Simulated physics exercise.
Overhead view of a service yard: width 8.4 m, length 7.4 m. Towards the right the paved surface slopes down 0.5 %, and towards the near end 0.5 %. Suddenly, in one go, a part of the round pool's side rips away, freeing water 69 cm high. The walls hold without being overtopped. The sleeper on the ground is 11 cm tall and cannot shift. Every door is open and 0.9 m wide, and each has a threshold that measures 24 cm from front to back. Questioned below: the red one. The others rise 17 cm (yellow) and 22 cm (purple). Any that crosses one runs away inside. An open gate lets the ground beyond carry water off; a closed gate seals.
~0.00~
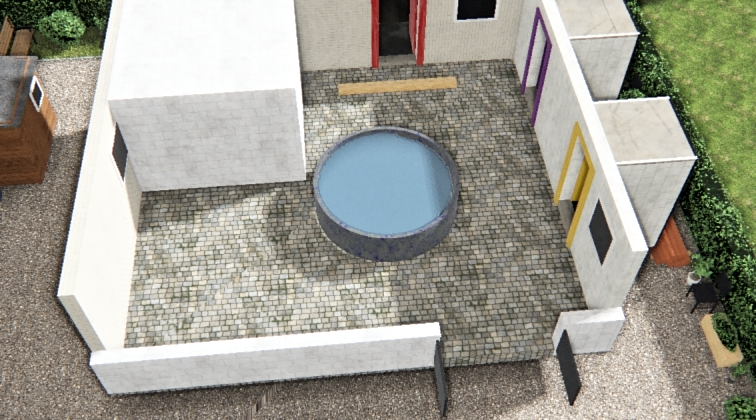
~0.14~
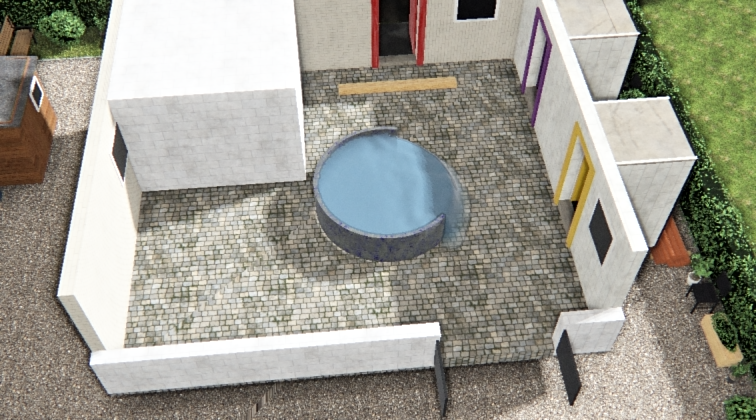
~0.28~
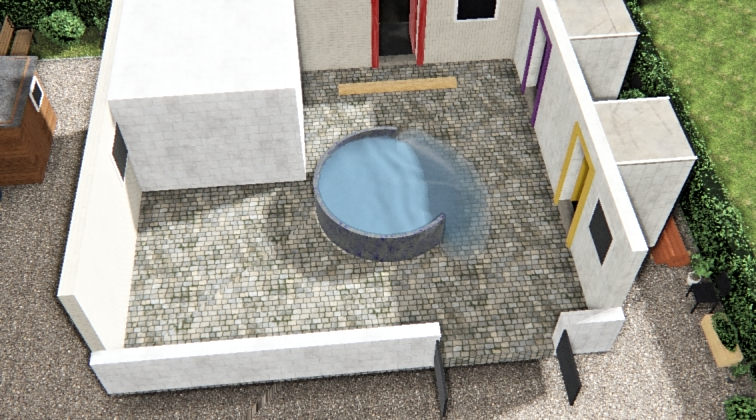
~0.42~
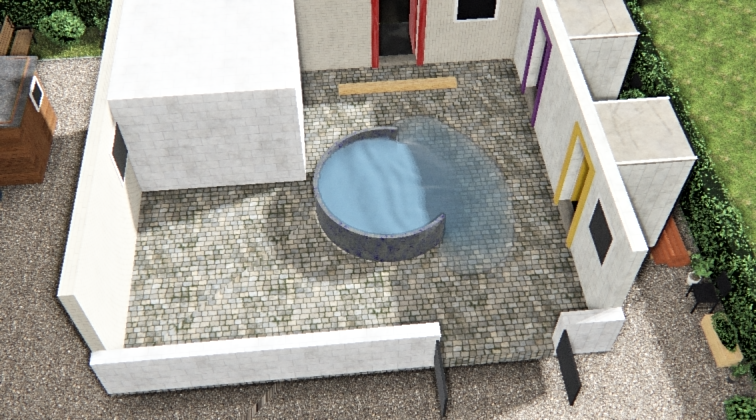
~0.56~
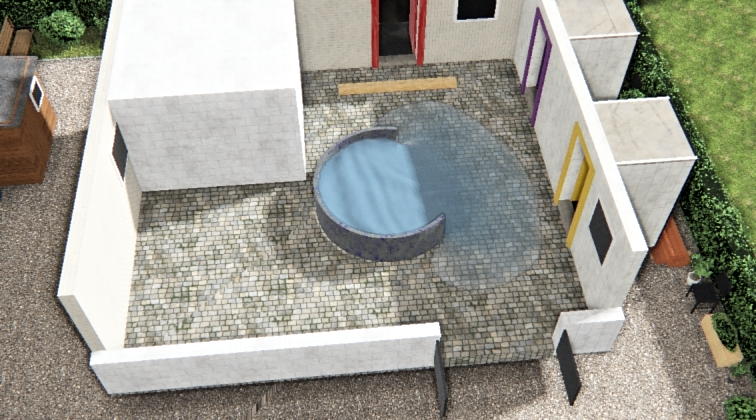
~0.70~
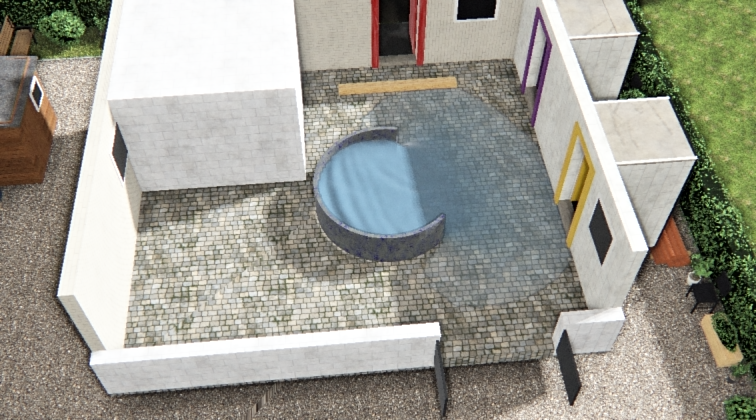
The video shows an overhead view of a paved, walled yard where the right side of a round pool breaks open, and water pours out and spreads across the paving toward the purple and yellow doorways on the right.
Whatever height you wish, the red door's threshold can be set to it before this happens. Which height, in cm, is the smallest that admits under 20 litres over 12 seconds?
The smallest is close to 9 cm.
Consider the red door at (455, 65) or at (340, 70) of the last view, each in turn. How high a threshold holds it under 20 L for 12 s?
In turn: About 22 cm, about 14.5 cm.
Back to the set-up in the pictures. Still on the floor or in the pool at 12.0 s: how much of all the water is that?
Remaining share: Around 74 %.
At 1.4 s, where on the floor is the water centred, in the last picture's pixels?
About (436, 189).
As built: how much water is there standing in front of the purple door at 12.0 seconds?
About 10.0 cm.
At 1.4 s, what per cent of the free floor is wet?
Wet share: Near 35 %.
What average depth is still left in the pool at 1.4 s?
About 37 centimetres on average.
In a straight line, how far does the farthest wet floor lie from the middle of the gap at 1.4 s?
Roughly 4.2 metres.
After 1.4 s water covers 35 % of the floor, deepest (46 cm) near (509, 59); it has not reached the red door.
After 3.0 s water covers 45 % of the floor, deepest (42 cm) near (512, 69); 8 cm at the red door, 0 litres in over its 11 cm threshold.
After 12.0 s water covers 90 % of the floor, deepest (13 cm) near (488, 65); 8 cm at the red door, 6 litres in over its 11 cm threshold.
At the red door as built, the water arrived by 2.5 s and peaked near 14 cm at 4.0 s.
With a threshold of 8 cm, 32 litres would have come in within the 12 s; with 10.5 cm, 8 litres. So under 20 litres takes about 9 cm.
